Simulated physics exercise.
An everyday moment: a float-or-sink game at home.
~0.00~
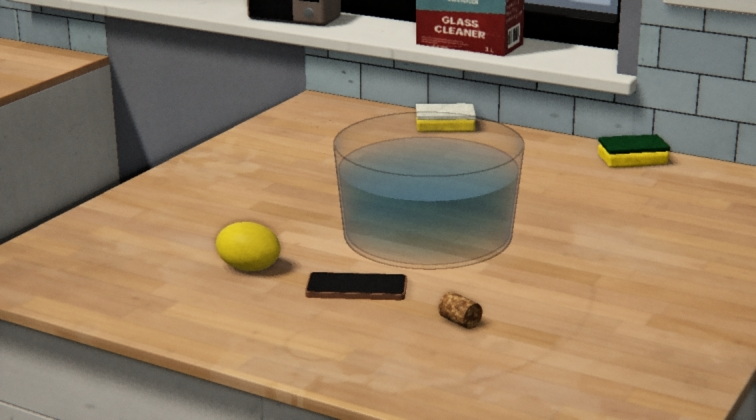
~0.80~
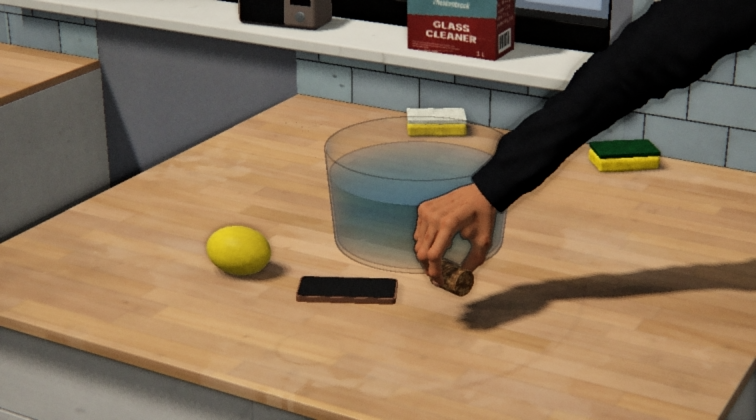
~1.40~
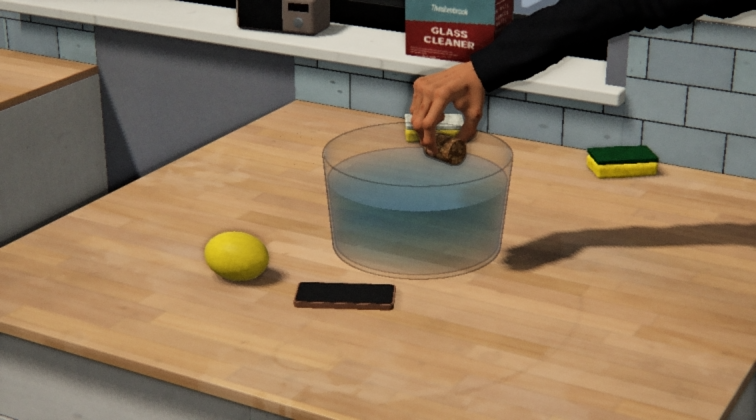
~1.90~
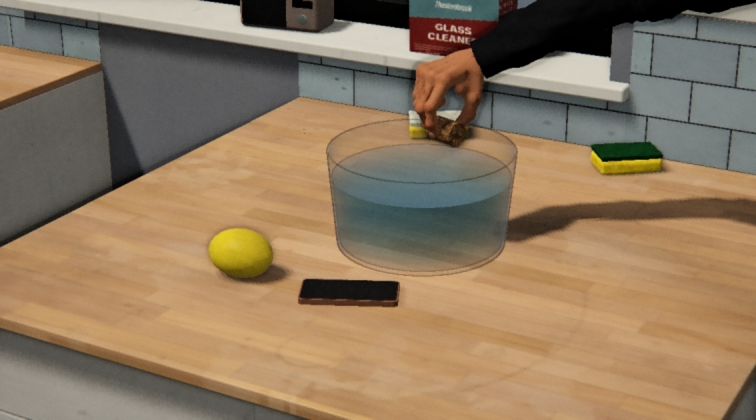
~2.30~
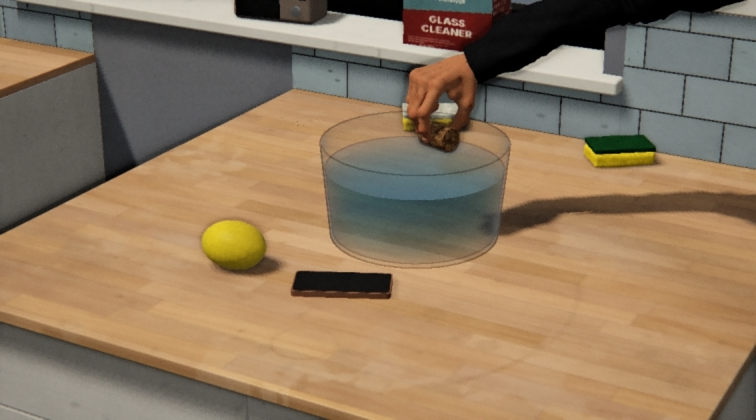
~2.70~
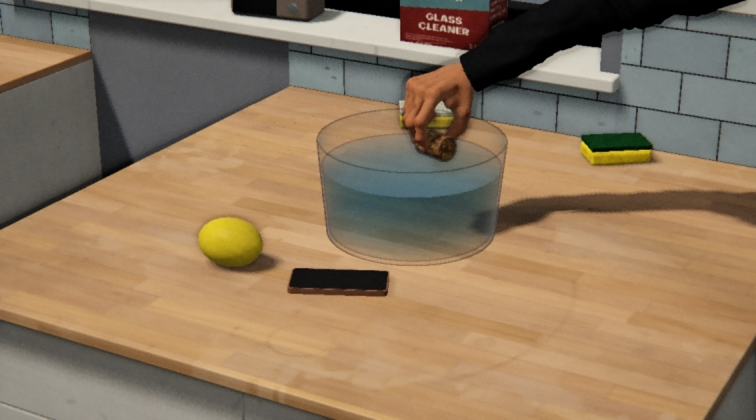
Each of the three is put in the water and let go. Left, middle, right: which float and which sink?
From the left: It bobs on top, it ends on the bottom, it bobs on top.
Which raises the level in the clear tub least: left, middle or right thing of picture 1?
That is the right thing.
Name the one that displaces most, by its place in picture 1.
I say the left object.
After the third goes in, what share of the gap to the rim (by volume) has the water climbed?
About 14 per cent.
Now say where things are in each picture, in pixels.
The first frame shows the row from the left; lemon (248, 246); phone (357, 286); cork (461, 310).
The second frame shows a hand picks up the cork; cork (452, 278); phone (347, 290).
In the third frame, it is carried over; cork (445, 148); lemon (236, 256).
In the fourth frame, it is above the clear tub; cork (446, 131); phone (349, 293).
The fifth frame shows it comes down; cork (439, 136); lemon (233, 245).
In the sixth frame, it is just over the surface; lemon (230, 242); phone (339, 282); cork (436, 145).
Around 4.0 s, the cork bobs at the top.
Around 8.0 s, the phone ends at the bottom.
Around 12.0 s, the lemon bobs at the top; afloat, lemon and cork.
